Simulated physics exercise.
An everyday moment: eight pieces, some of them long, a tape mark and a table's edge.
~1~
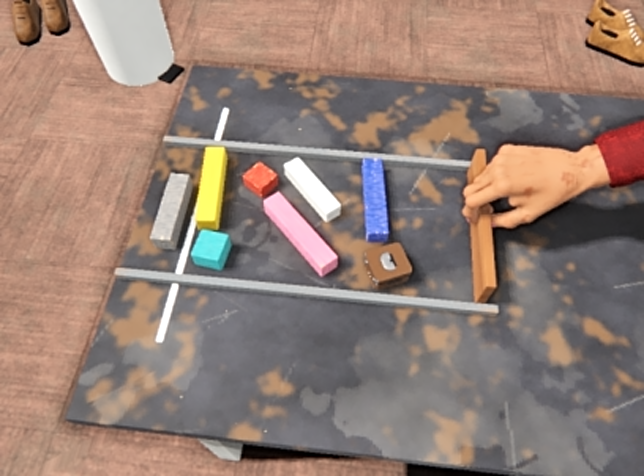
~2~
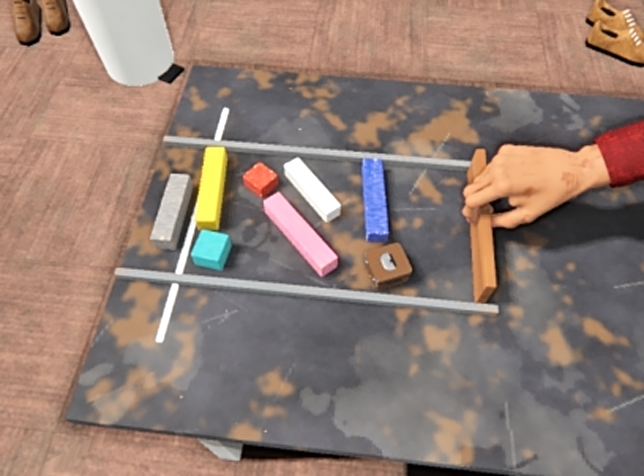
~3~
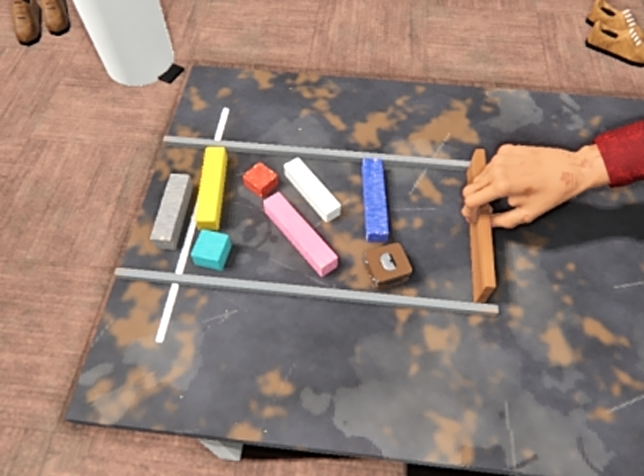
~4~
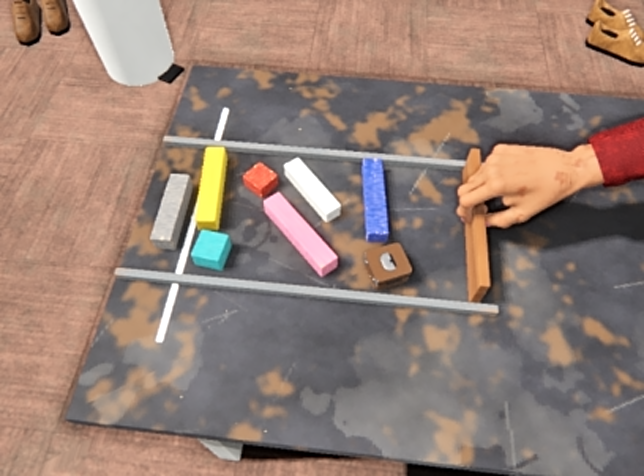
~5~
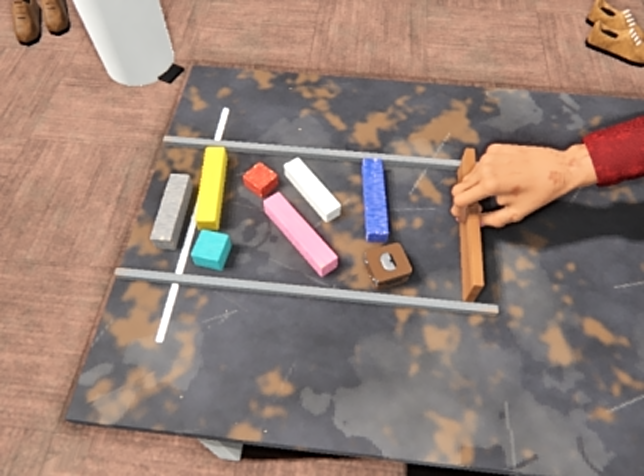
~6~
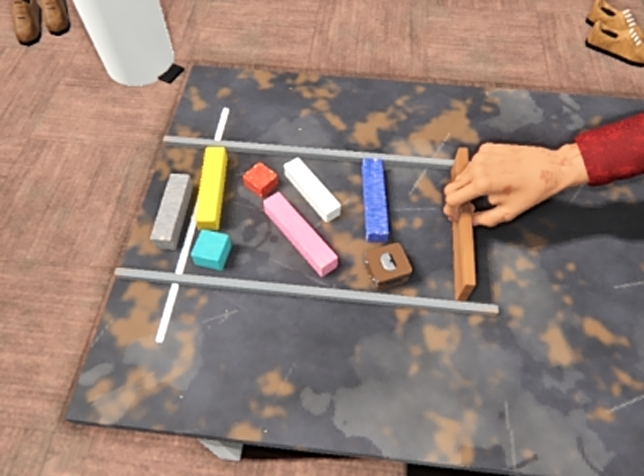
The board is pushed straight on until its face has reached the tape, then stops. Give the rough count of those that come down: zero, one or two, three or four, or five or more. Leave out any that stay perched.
The number that fall off is three or four.
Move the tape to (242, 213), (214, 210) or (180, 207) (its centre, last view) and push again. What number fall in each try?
The counts: 0, 1 and 5.
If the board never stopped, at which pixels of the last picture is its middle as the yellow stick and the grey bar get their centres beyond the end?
About (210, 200), and (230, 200) for the other.
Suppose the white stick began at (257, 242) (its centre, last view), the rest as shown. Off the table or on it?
The white stick tumbles off.
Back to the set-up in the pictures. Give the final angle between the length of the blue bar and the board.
Near 0 degrees.
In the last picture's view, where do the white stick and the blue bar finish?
Near (177, 176) and (193, 183).
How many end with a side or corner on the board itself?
In contact: 2.
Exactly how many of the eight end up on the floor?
The count is 3.
Soon after, none off yet; grey bar at rest near (173, 211); yellow stick at rest near (212, 187); turquoise block at rest near (212, 250).
At rest, the number that fall off is three or four; fallen, turquoise block, yellow stick and grey bar.
